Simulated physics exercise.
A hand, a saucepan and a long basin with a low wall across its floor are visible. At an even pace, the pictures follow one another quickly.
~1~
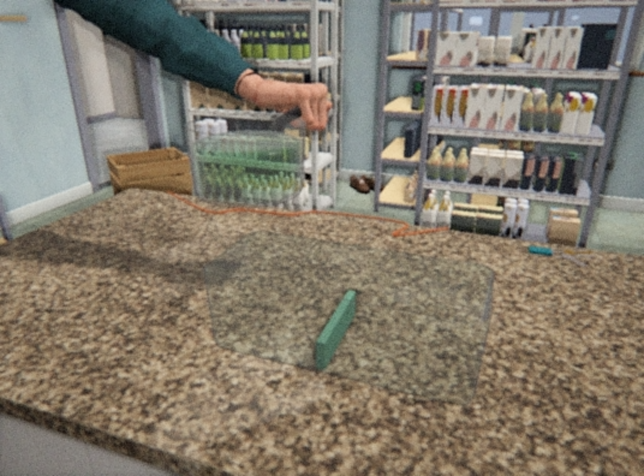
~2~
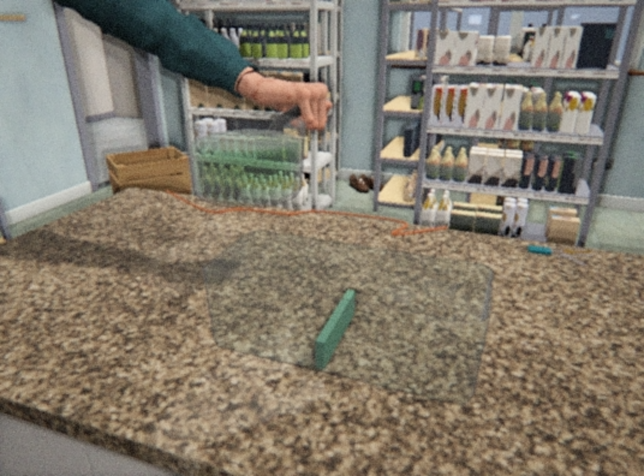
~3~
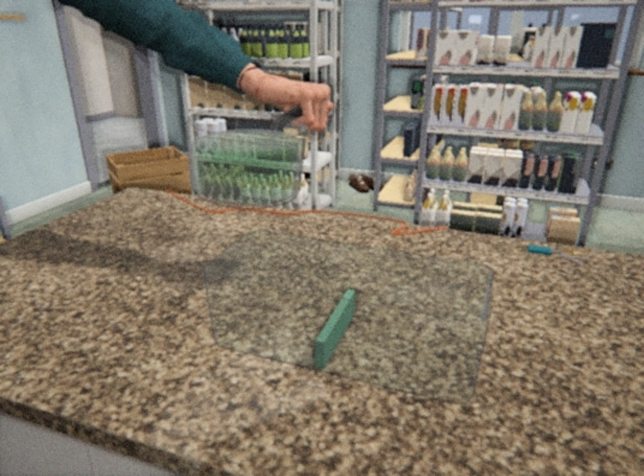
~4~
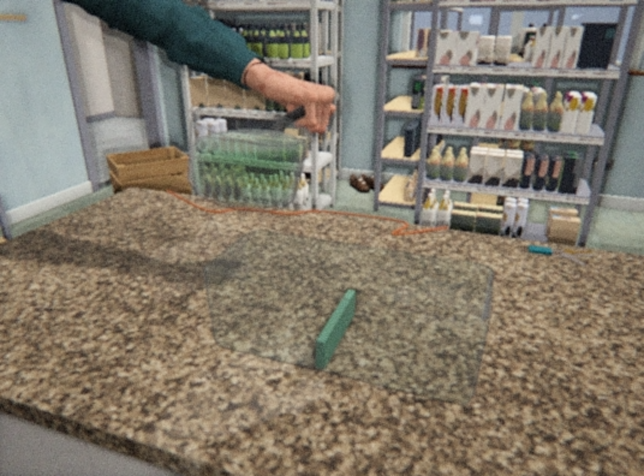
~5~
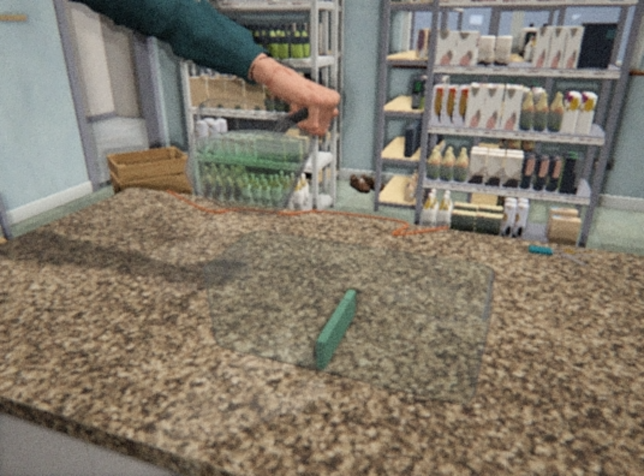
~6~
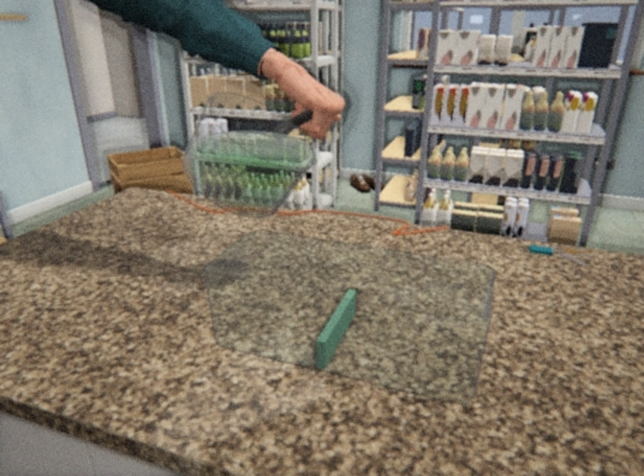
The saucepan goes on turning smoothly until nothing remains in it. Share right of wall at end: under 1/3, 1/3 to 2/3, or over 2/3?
1/3 to 2/3.
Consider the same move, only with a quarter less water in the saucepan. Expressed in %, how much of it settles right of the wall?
40 per cent or so.
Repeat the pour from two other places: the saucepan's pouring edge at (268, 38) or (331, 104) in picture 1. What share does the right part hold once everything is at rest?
40 % and 85 %.
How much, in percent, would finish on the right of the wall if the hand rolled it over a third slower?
Result: Roughly 65 %.
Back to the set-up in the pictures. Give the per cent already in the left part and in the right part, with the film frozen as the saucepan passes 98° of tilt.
Split is about 5 % to the left and 25 % to the right.
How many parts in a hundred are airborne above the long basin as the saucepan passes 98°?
Roughly 35 percent.
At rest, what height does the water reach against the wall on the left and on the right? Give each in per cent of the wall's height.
Once it settles, the left reaches around 50 and the right around 50.
A moment on, the saucepan is tipped on its side and 32 per cent is still to pour, 4 is left of the wall and 27 right of it.
Next, the saucepan is tipped right over and 4 per cent is still to pour, 37 is left of the wall and 53 right of it.
Then the saucepan is tipped right over and 0 per cent is still to pour, 45 is left of the wall and 53 right of it.
Later the saucepan is tipped right over and 0 per cent is still to pour, 45 is left of the wall and 54 right of it.
Finally, 45 per cent lies left of the wall, 54 right of it and 1 outside.
